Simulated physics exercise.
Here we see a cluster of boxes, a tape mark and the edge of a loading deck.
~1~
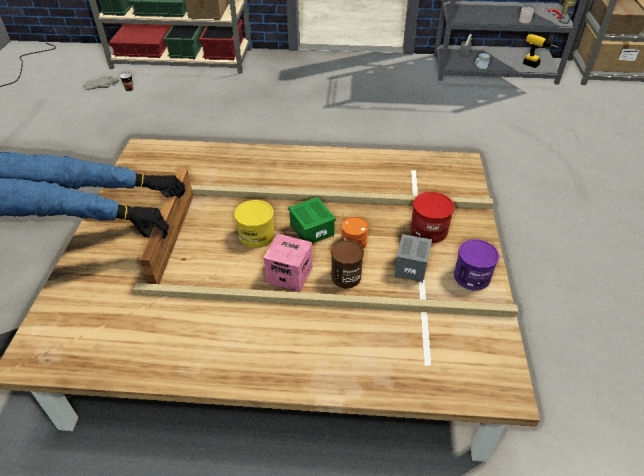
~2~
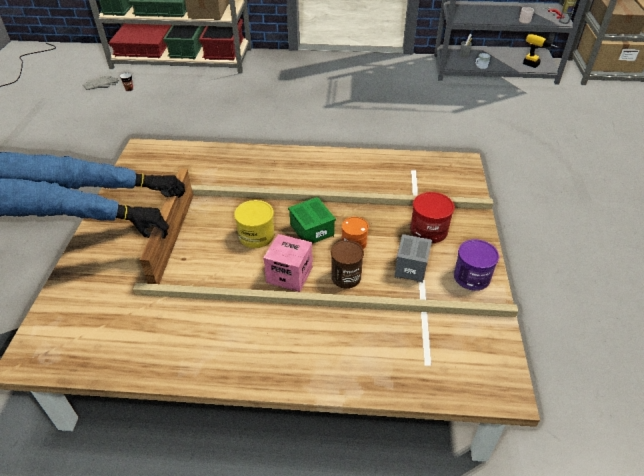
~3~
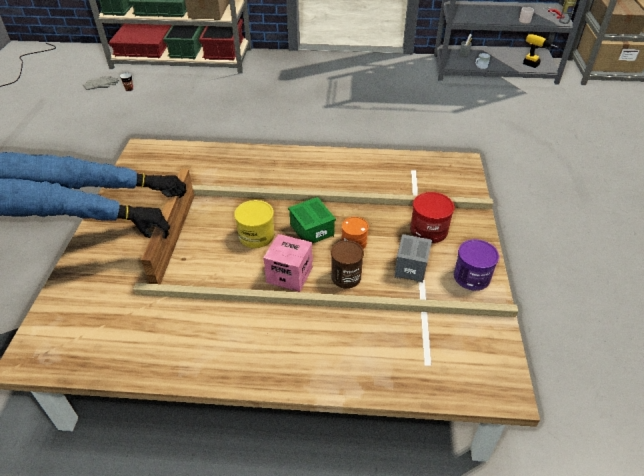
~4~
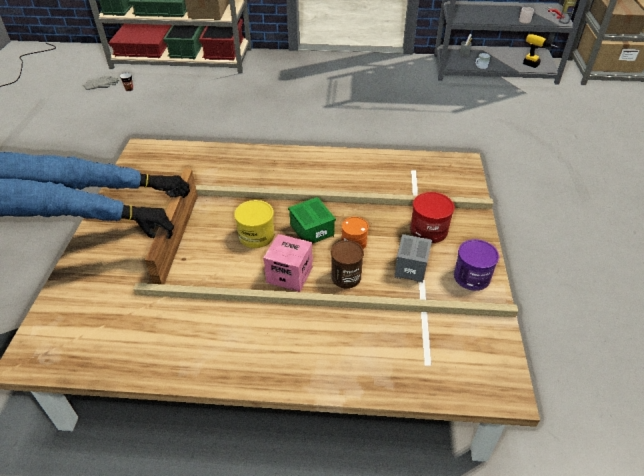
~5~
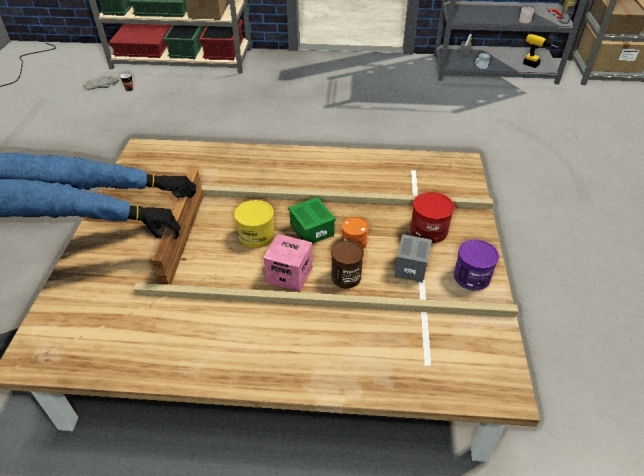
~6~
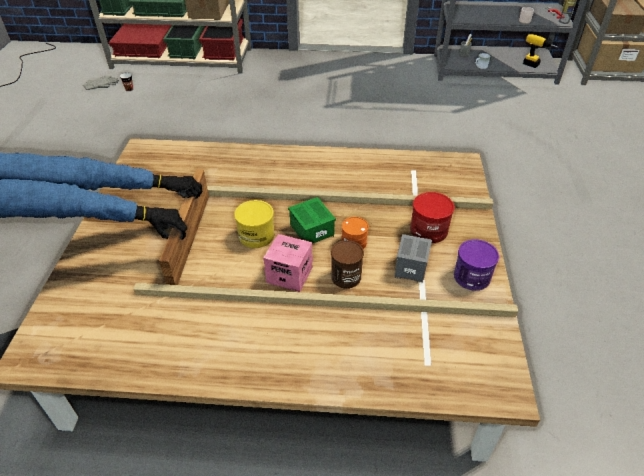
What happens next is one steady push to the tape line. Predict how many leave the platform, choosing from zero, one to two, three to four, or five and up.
I foresee one or two drops here.
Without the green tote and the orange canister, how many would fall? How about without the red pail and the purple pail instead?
Try one: 0; try two: 0.
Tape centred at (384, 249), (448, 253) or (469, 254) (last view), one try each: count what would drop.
Those tries give 0, 3 and 5.
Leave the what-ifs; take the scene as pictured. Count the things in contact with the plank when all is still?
It is in contact with 3.
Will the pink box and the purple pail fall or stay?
Well, the pink box hangs in there, and as for the purple pail, it takes the plunge.
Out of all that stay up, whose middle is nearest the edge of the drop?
The grey tote is foremost.
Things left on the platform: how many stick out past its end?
The figure is 1.
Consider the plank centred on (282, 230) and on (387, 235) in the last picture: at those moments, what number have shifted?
Moved so far: 3, later 8.
Soon after, none off yet; purple pail at rest near (475, 265); red pail at rest near (431, 218); grey tote at rest near (413, 259).
By the end, the number that fall off is one or two; fallen, purple pail.
